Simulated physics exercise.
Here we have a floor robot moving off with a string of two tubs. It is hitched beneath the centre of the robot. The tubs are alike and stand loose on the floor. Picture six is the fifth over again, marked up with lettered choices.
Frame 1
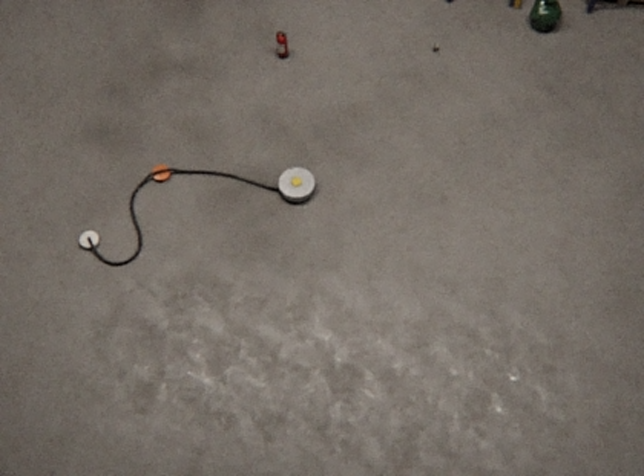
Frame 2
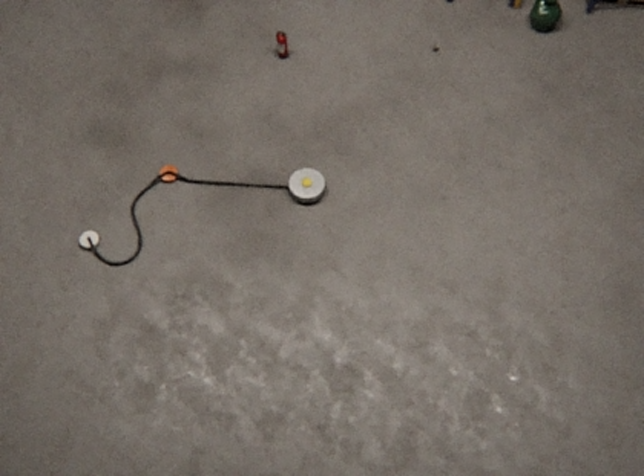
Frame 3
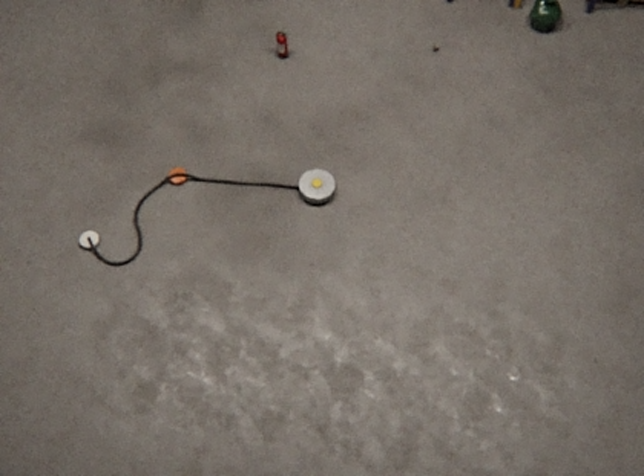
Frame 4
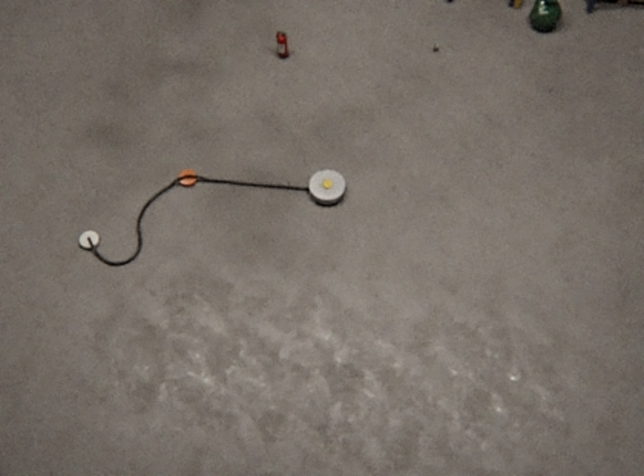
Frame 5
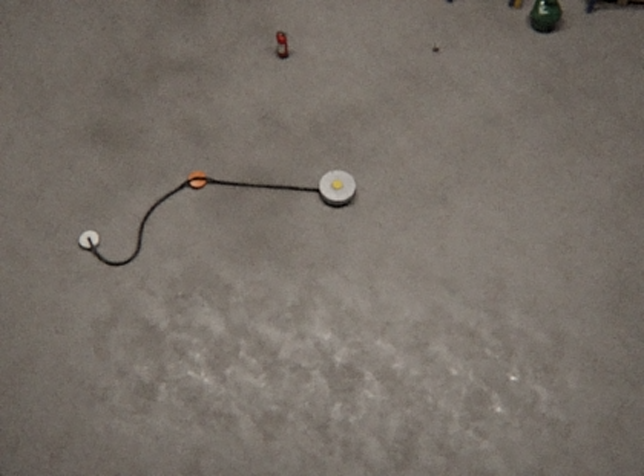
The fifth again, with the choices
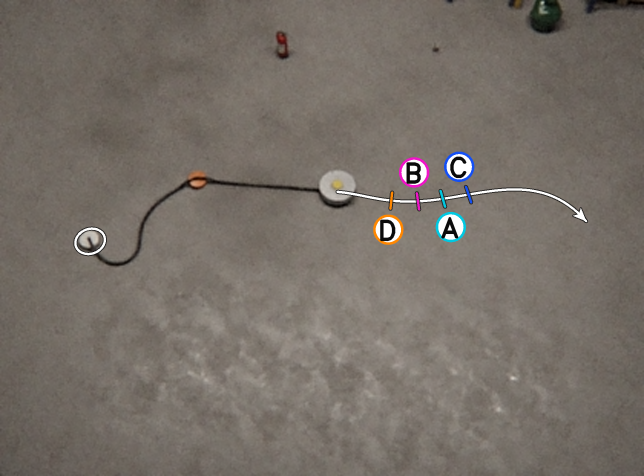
A round white robot rolled slowly to the right across a gray floor, pulling its dark cord straight and drawing an orange tub along behind it, while the white tub at the far left stayed still.
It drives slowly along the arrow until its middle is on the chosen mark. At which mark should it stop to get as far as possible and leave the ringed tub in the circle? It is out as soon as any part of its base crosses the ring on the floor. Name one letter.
It should halt at D.
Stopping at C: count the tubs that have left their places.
Two.
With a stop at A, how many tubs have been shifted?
Two.
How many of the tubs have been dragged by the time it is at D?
One.
On the copy, A at (443, 199); B at (418, 201); C at (469, 195); D at (391, 201); the ring at (90, 241); the route from (337, 192) via (466, 195) to (586, 221).
On D. First, robot (356, 191); white tub (89, 240); orange tub (216, 183).
Then, robot (375, 195); white tub (89, 240); orange tub (234, 187).
Finally, robot (392, 197); white tub (89, 240); orange tub (250, 191); the ringed tub at the far end is still in its ring.
By contrast, A drags the last tub to (129, 230); B drags the last tub to (105, 235); C drags the last tub to (156, 226).
